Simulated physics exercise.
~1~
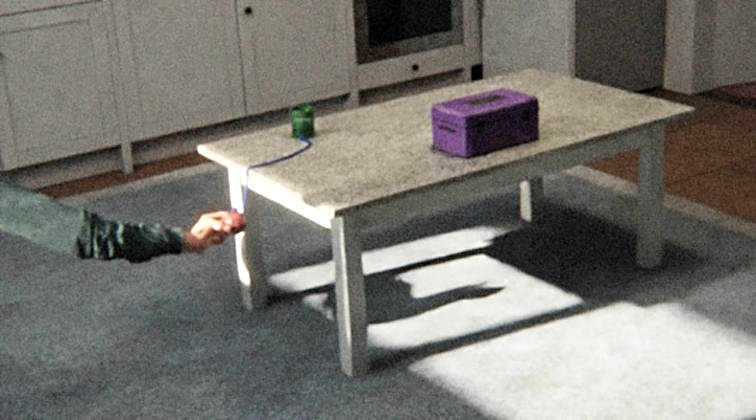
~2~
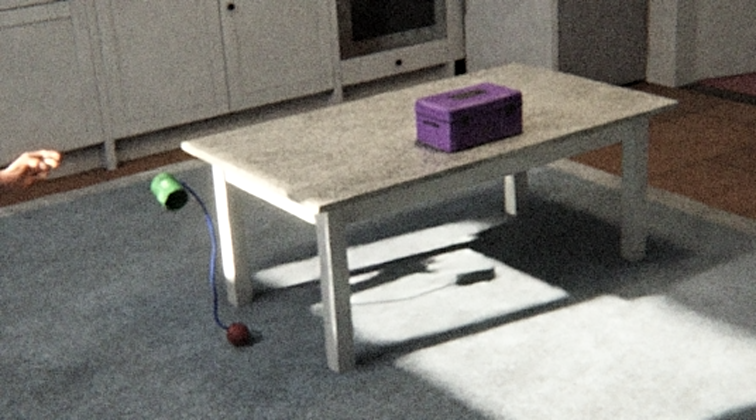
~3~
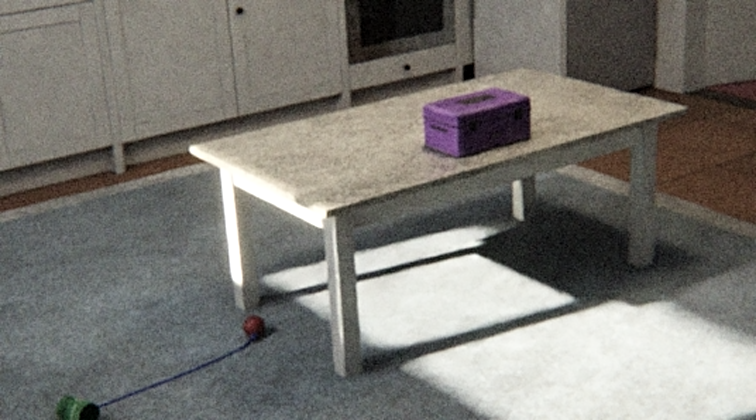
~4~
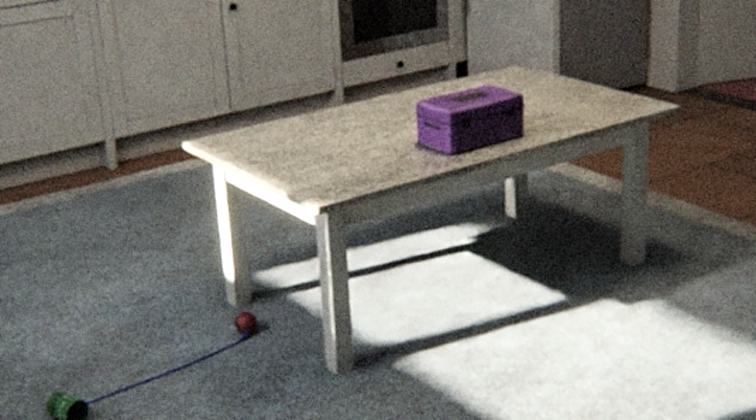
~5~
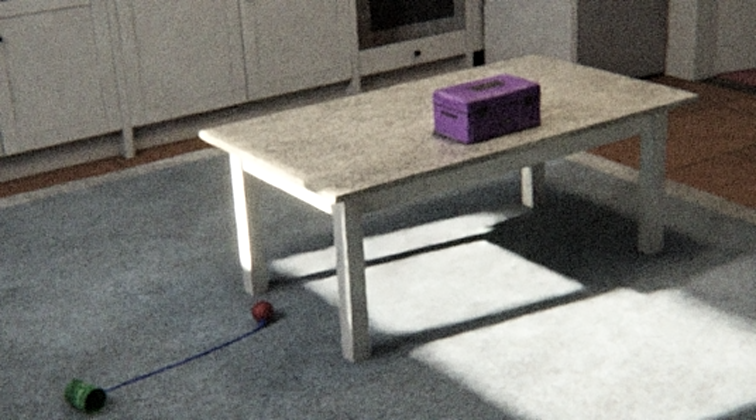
A pale, light-topped table stands on a blue-grey rug in a sunlit kitchen, seen from slightly above by a gently swaying camera, with a purple toolbox towards its right side. A green cup sits near the back left, joined by a blue cord to a red ball that a hand in a dark green sleeve holds just off the table's left end. The hand lets go and draws back as the ball drops to the floor and the cup is pulled over the edge after it. The cup lands at lower left, and both lie still, the cord stretched between them, while the toolbox stays put.
